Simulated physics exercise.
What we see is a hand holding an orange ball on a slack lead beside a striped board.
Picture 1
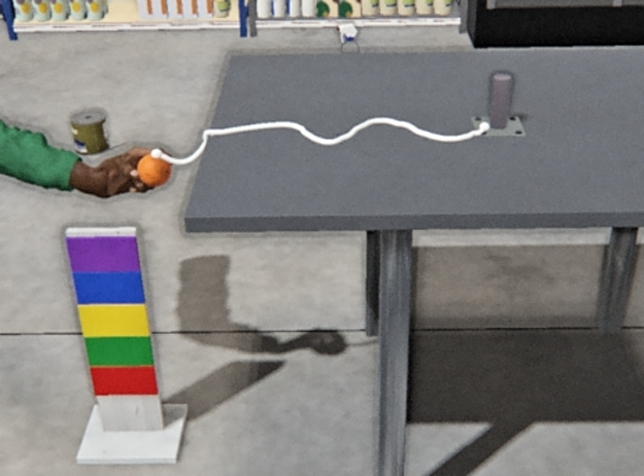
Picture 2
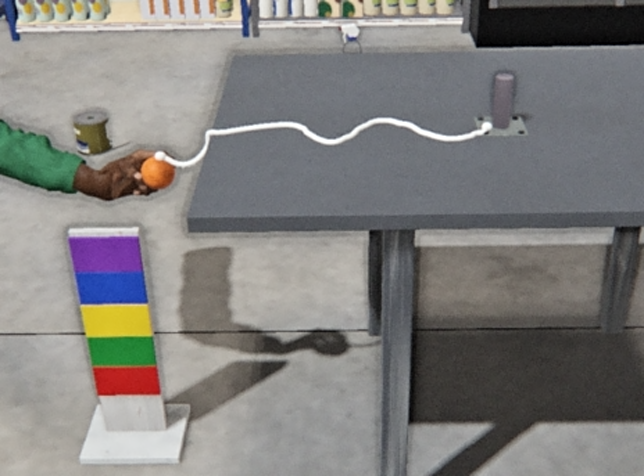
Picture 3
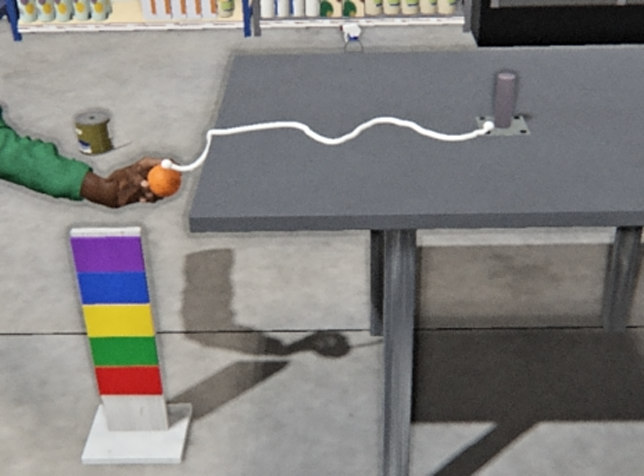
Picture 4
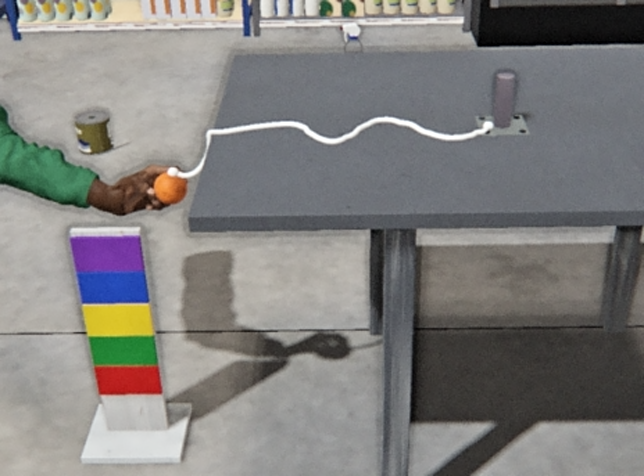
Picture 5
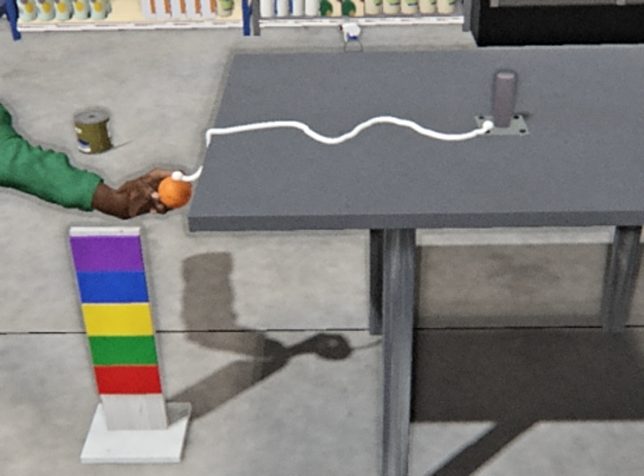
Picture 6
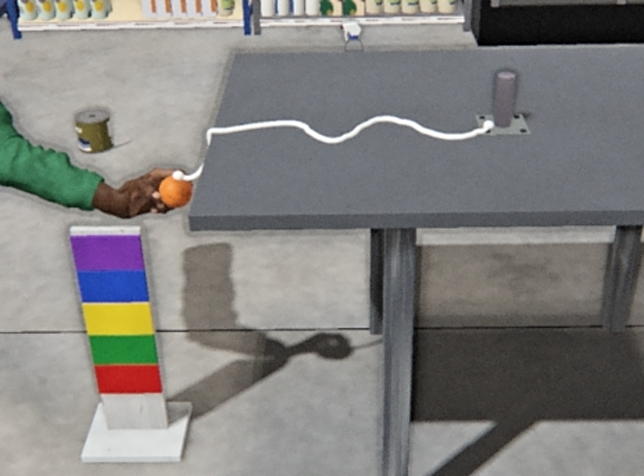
In a warehouse-like room, a hand moves an orange ball on a slack white cord slightly right and down toward a grey table's edge.
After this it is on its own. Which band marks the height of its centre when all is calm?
Its centre hangs level with the blue band.
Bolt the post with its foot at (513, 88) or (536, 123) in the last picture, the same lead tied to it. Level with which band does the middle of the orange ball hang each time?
One after the other, purple; purple.
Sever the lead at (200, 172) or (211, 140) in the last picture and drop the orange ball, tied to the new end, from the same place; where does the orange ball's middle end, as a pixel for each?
Try by try, around (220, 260) and (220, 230).
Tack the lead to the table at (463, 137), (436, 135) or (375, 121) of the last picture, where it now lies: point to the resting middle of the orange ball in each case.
The places are (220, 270), (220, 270) and (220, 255).
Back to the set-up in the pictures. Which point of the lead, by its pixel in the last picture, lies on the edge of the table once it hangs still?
Near (291, 124).
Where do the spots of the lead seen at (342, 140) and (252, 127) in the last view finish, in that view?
They go to (284, 130) and to (213, 172).
Soon after, ball near (238, 275); level with blue.
Then, ball near (212, 281); level with blue.
At rest, ball near (222, 281); level with blue. Its middle rests at the blue band.
